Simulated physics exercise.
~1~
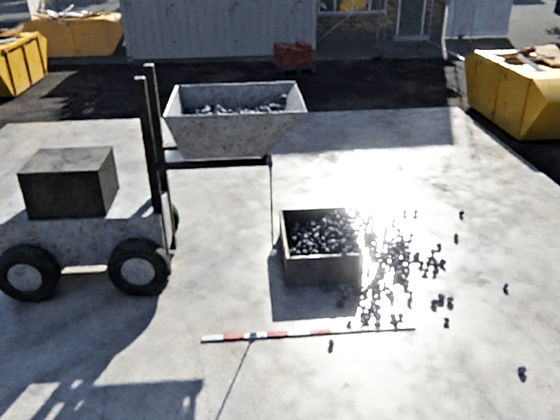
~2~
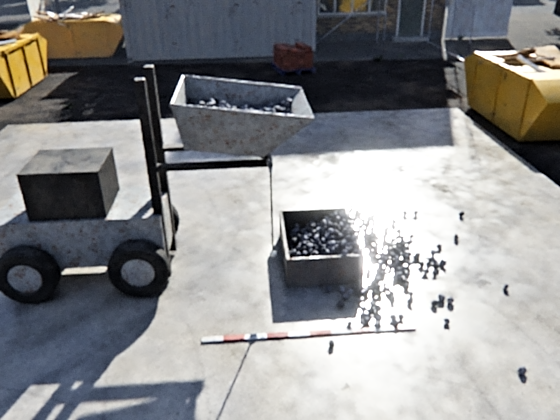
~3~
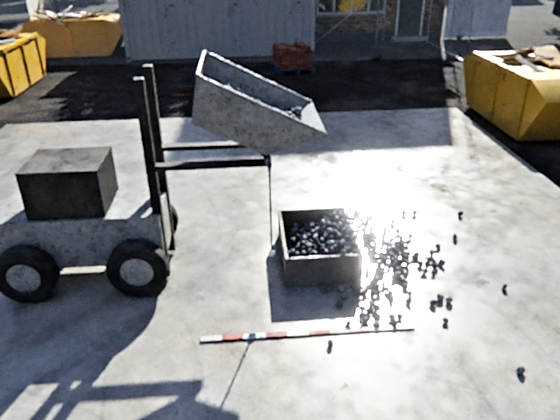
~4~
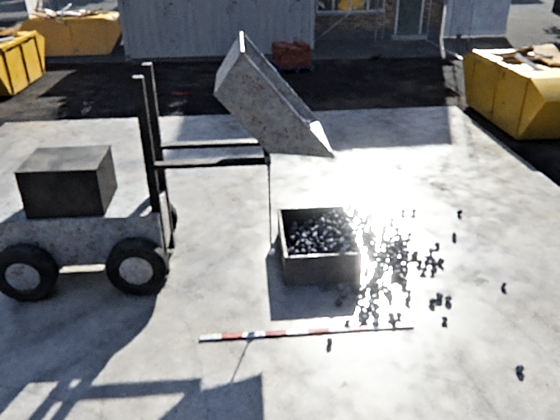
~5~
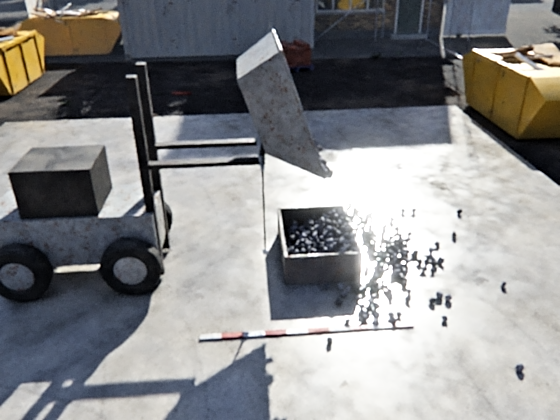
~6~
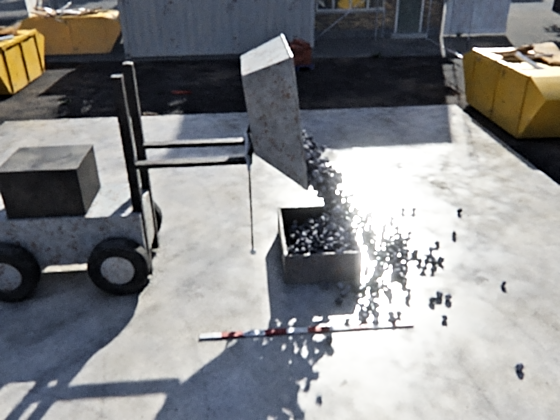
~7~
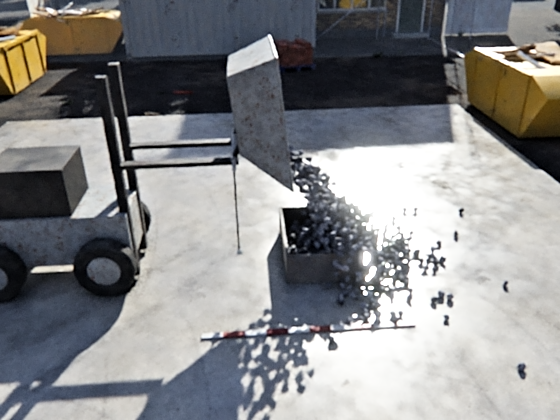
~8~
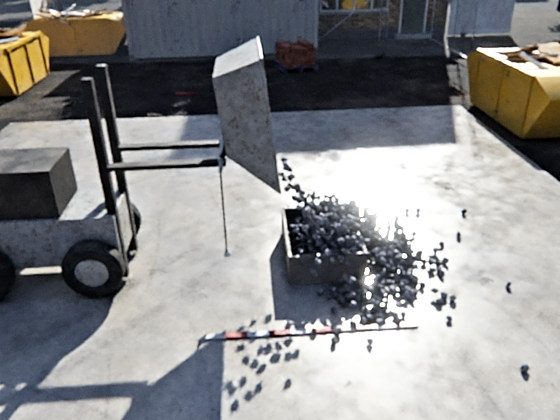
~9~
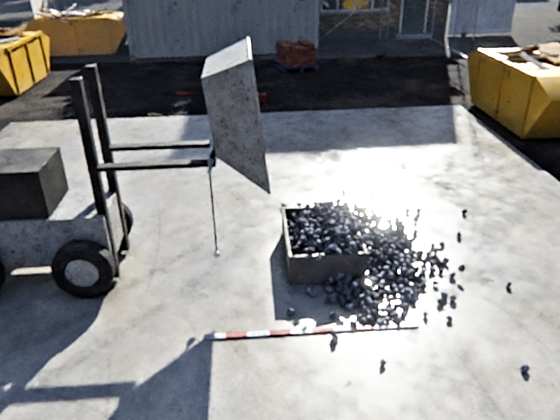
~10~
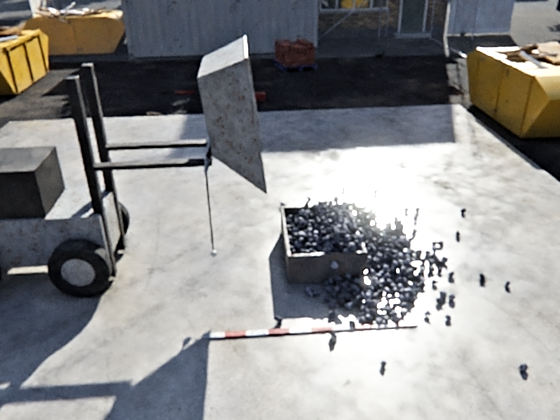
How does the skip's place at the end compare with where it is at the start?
The skip ends up in almost the same place as at the start, though it now hangs steeply tipped instead of level.
